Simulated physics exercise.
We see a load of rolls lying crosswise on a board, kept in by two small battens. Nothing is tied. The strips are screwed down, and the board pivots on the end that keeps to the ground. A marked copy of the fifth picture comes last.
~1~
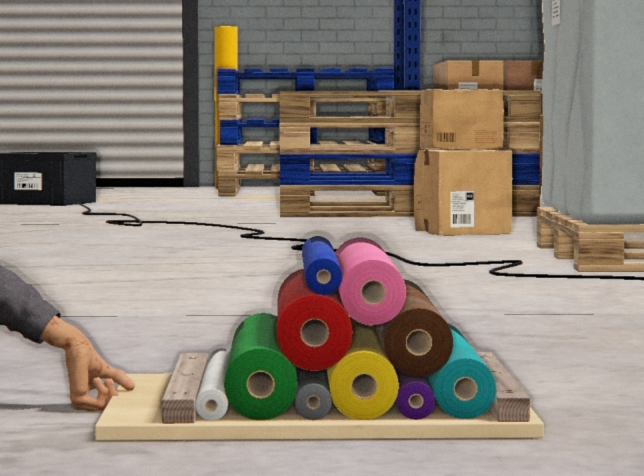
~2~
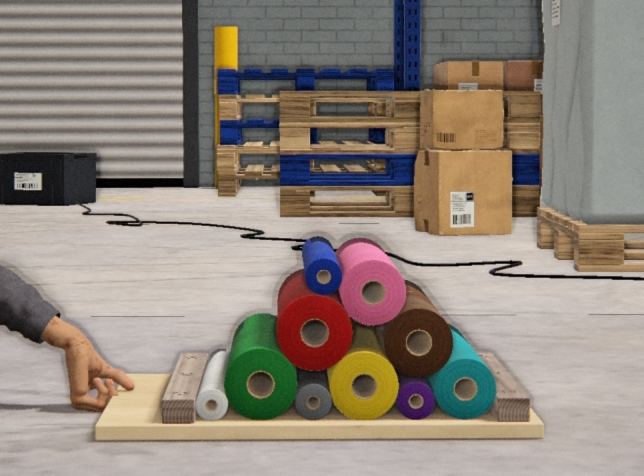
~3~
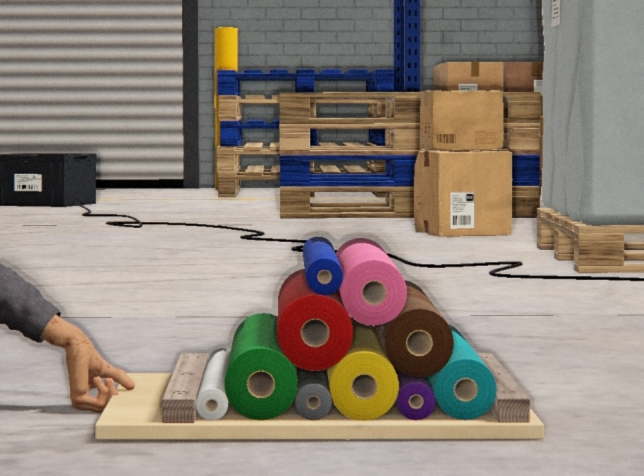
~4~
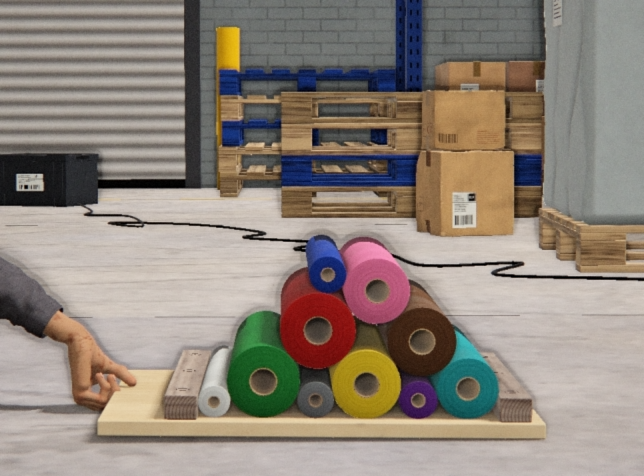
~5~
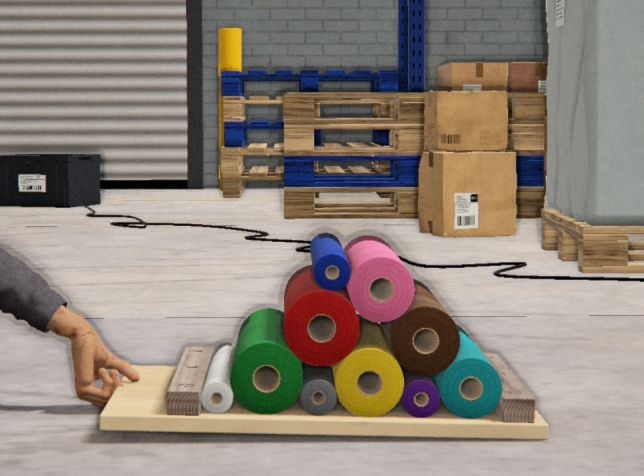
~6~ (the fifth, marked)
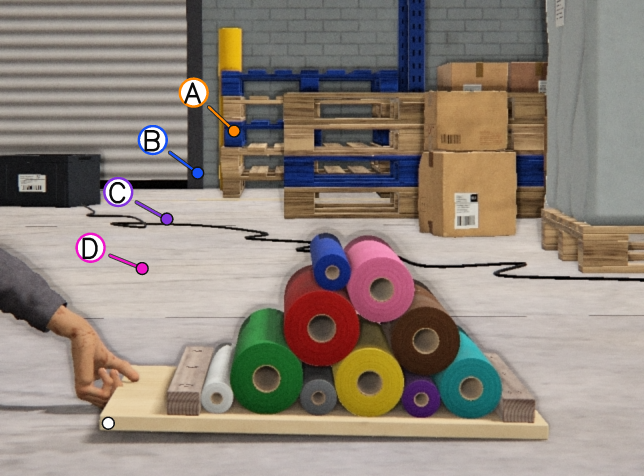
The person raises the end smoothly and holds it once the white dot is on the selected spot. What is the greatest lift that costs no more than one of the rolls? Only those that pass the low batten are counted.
It can be raised to B.
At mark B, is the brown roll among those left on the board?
Yes.
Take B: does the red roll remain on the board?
Yes, with B.
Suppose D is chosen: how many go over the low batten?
It comes to none.
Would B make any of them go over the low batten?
No.
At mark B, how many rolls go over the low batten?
With B, none.
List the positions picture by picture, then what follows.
In the first frame, turquoise roll (465, 389); brown roll (419, 342); red roll (315, 333).
In the second frame, red roll (315, 333); pink roll (373, 293).
In the third frame, board (317, 392); white roll (212, 404); grey roll (313, 402).
In the fourth frame, board (319, 390); white roll (214, 402); green roll (263, 381); purple roll (418, 400).
In the fifth frame, board (321, 389); white roll (217, 398); green roll (266, 379).
On the copy, A at (234, 131); B at (198, 173); C at (167, 219); D at (142, 268); the white dot at (109, 423).
On B. First, board at 20°.
Then, board at 37°.
Finally, board at 37°, none over the low batten.
By contrast, A four over the low batten (brown, red, pink, blue); C none over the low batten; D none over the low batten.
